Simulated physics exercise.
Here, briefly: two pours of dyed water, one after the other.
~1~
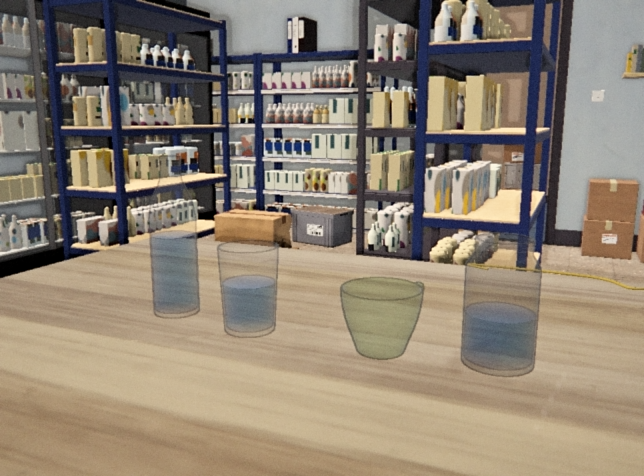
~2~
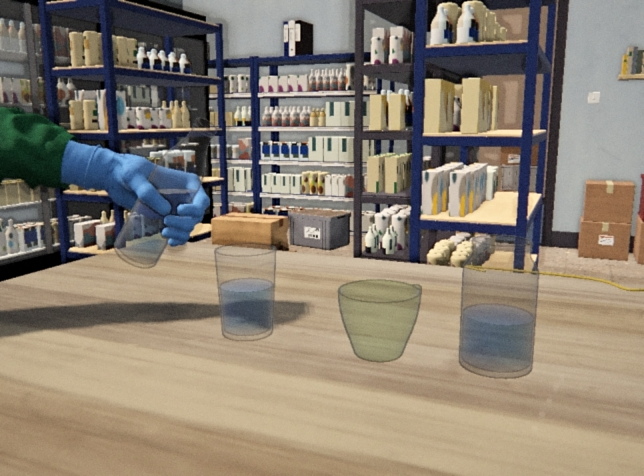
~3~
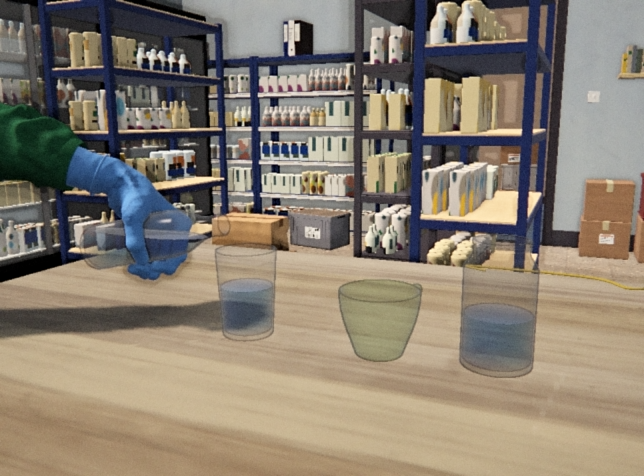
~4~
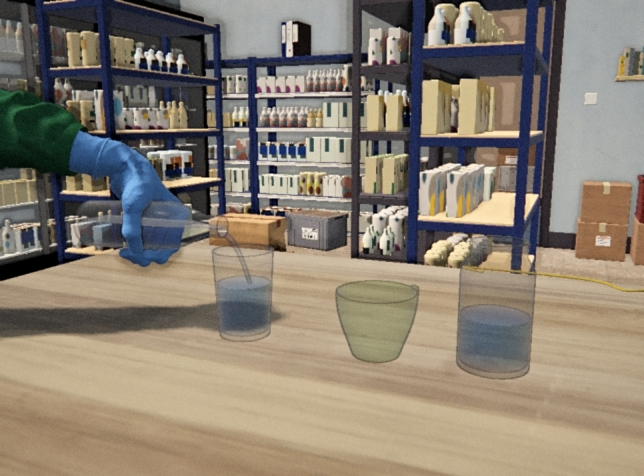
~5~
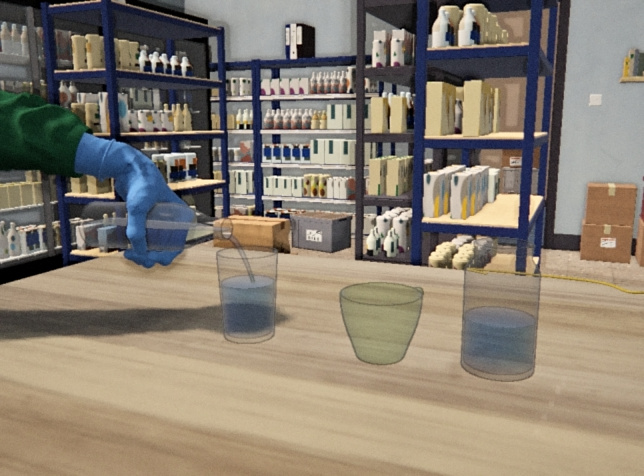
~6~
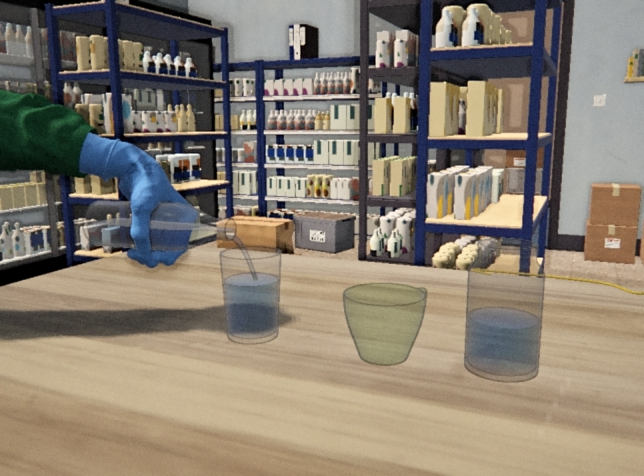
A blue-gloved hand lifting the leftmost glass of blue liquid, tipping it and pouring into the neighbouring glass on a wooden table.
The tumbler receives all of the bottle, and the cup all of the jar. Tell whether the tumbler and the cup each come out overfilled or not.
As I see it, the tumbler lacks the capacity; the cup has the capacity.
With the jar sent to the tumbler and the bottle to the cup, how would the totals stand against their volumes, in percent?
110 % and 90 %, in that order.
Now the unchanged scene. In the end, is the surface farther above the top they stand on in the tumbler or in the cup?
The level ends up higher in the left one.
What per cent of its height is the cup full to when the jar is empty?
Near 75 in a hundred.
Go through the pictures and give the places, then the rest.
In the first frame, nothing is moving yet; bottle (173, 233) about half full; jar (501, 299) about a third full; tumbler (249, 285) about half full; cup (381, 317) empty.
In the second frame, the bottle is picked up; bottle (171, 190) tipped 35° with all of its load; tumbler about half full, surface at (247, 286).
In the third frame, the bottle leans over the tumbler; bottle (159, 236) tipped 80° with all of its load; tumbler (247, 289) about half full.
In the fourth frame, the dyed water is flowing; bottle (155, 225) tipped 85° with nearly all of its load; tumbler about two thirds full, surface at (244, 282).
In the fifth frame, the dyed water is flowing; bottle (160, 227) tipped 90° with nearly all of its load; cup (380, 322) empty.
In the sixth frame, the dyed water is flowing; bottle (164, 227) tipped 90° with nearly all of its load; jar about a third full, surface at (503, 318); tumbler about two thirds full, surface at (251, 279); cup (384, 323) empty.
Next, the tumbler is nearly full.
After that, the tumbler is full to the brim with a puddle round it.
Finally, the tumbler is full to the brim with a puddle round it; the cup is about three quarters full.
